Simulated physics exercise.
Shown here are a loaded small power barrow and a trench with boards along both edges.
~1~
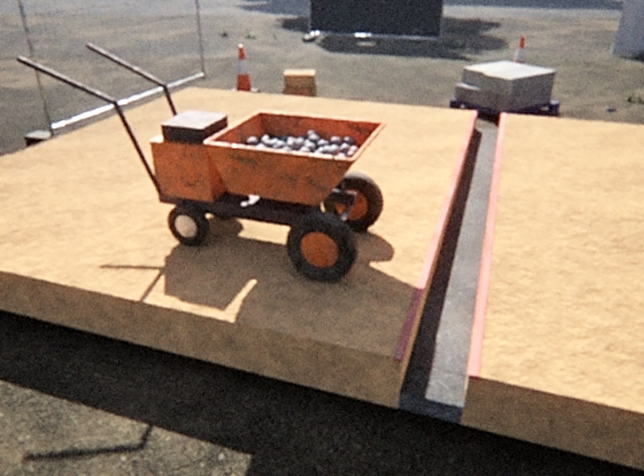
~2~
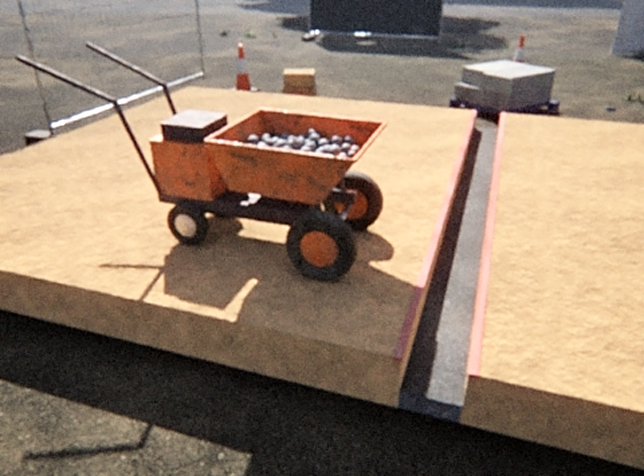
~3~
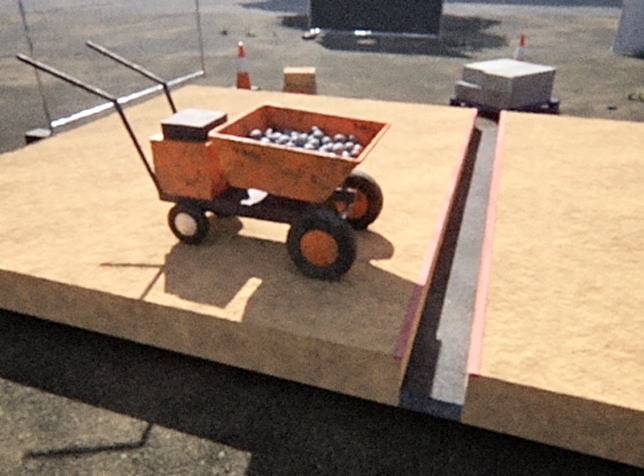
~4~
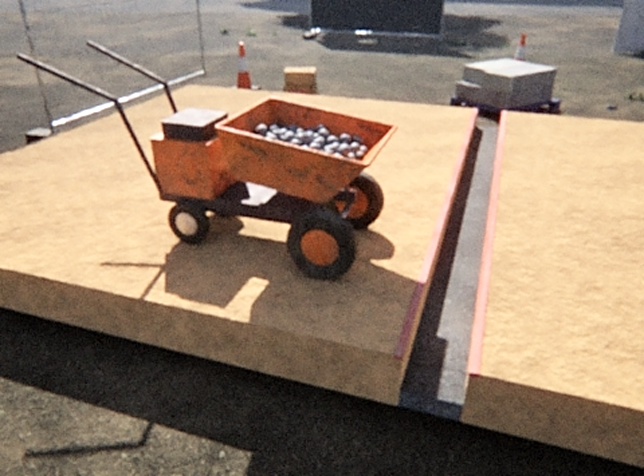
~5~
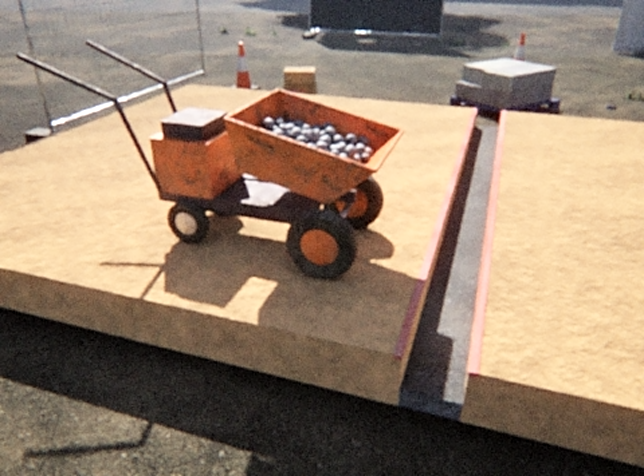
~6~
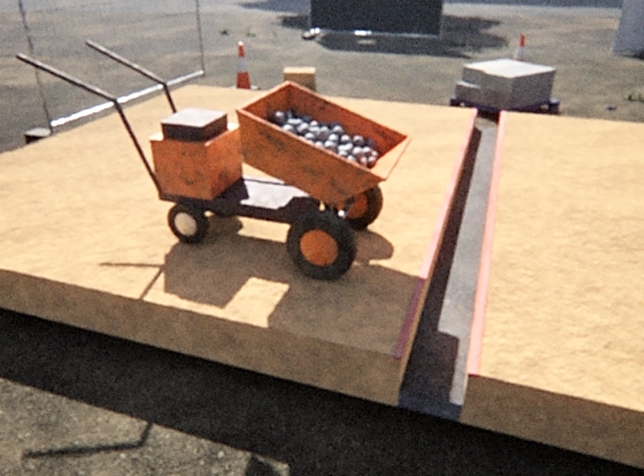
An orange power barrow with black tyres and two long dark handles stands on a tan platform, its skip loaded with round grey cobbles, seen from slightly above in a sunlit yard. To its right, a narrow trench edged with reddish boards crosses the platform, with cones and pale blocks behind. The skip starts level, then tilts steadily forward to the right as the cobbles shift slightly, while the wheels and camera stay still.
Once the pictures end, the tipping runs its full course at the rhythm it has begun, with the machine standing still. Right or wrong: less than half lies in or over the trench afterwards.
Wrong.
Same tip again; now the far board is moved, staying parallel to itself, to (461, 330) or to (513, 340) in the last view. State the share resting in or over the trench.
I'd say some 80 in a hundred, followed by 100 in a hundred.
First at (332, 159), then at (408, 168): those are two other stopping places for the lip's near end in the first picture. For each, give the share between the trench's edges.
First try: Some 80 %; second try: 10 %.
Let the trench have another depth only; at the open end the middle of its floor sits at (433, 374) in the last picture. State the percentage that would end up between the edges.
Estimated share: Approx. 70 %.
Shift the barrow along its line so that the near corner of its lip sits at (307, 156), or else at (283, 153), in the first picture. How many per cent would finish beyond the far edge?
In order, close to 0 and 0 in a hundred.
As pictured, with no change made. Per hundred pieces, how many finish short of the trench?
About 0 %.
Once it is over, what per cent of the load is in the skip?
0 per cent or so.
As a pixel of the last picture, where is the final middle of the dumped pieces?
It settles centred around (451, 287).
Soon, skip tipped steeply; all in the skip.
A while on, skip tipped right over; most in the skip; about a quarter in or heaped over the trench; a stray few falling.
Towards the end, skip tipped right over; a small part in the skip; nearly all in or heaped over the trench; a stray few beyond it.
Finally, skip tipped right over; a stray few short of the trench; nearly all in or heaped over the trench; a stray few beyond it.
